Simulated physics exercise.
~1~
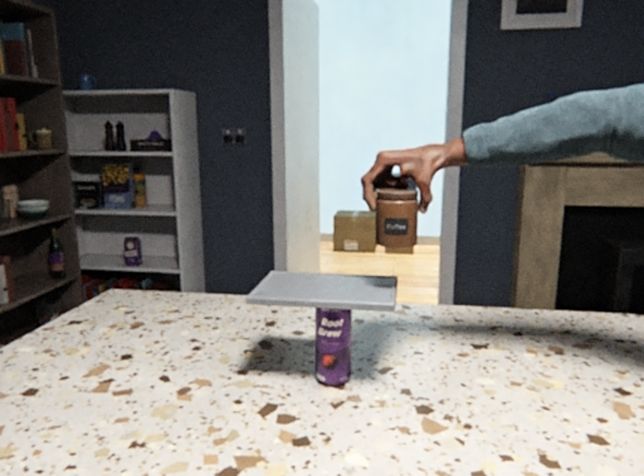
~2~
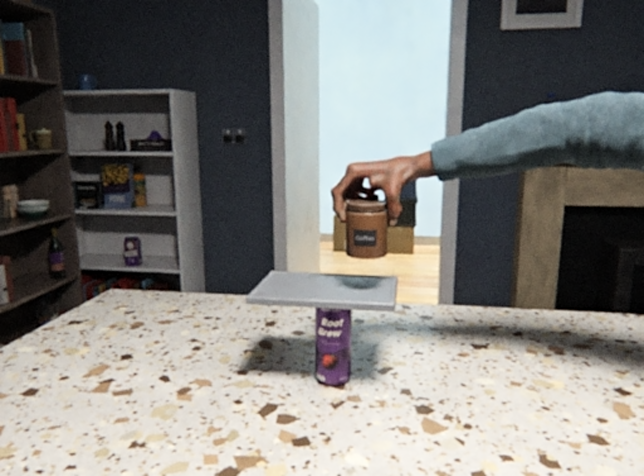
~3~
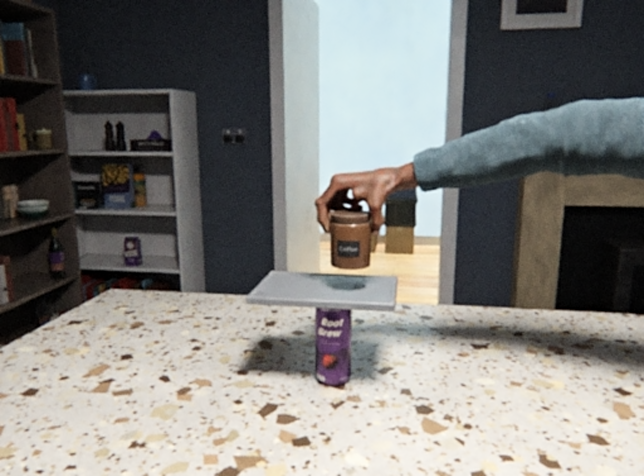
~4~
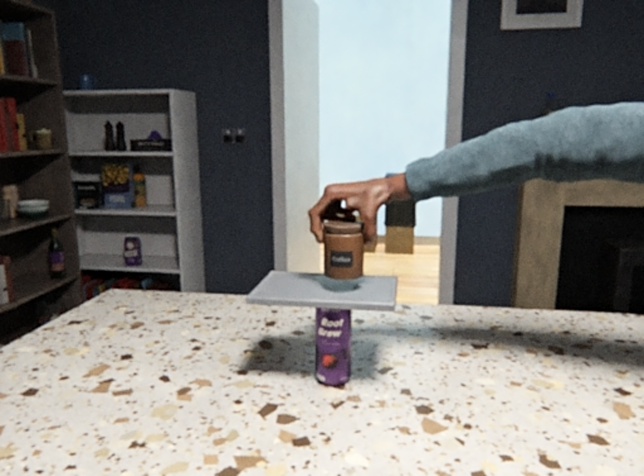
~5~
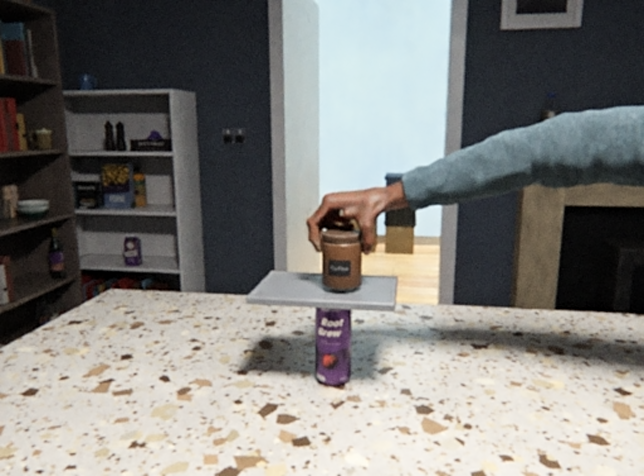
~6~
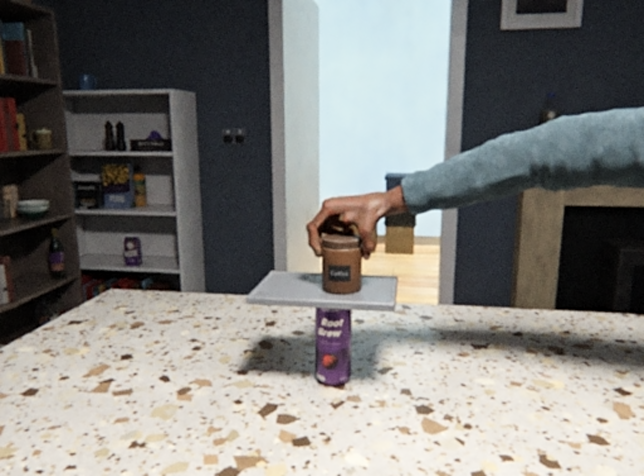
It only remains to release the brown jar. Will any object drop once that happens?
No.
Then, 0.20 s on from there, no change.
Then, 0.40 s on from there, brown jar resting near (342, 264).
In the end, all 3 unmoved. At the end, from the last picture's camera, brown jar near (342, 264). The stack holds.
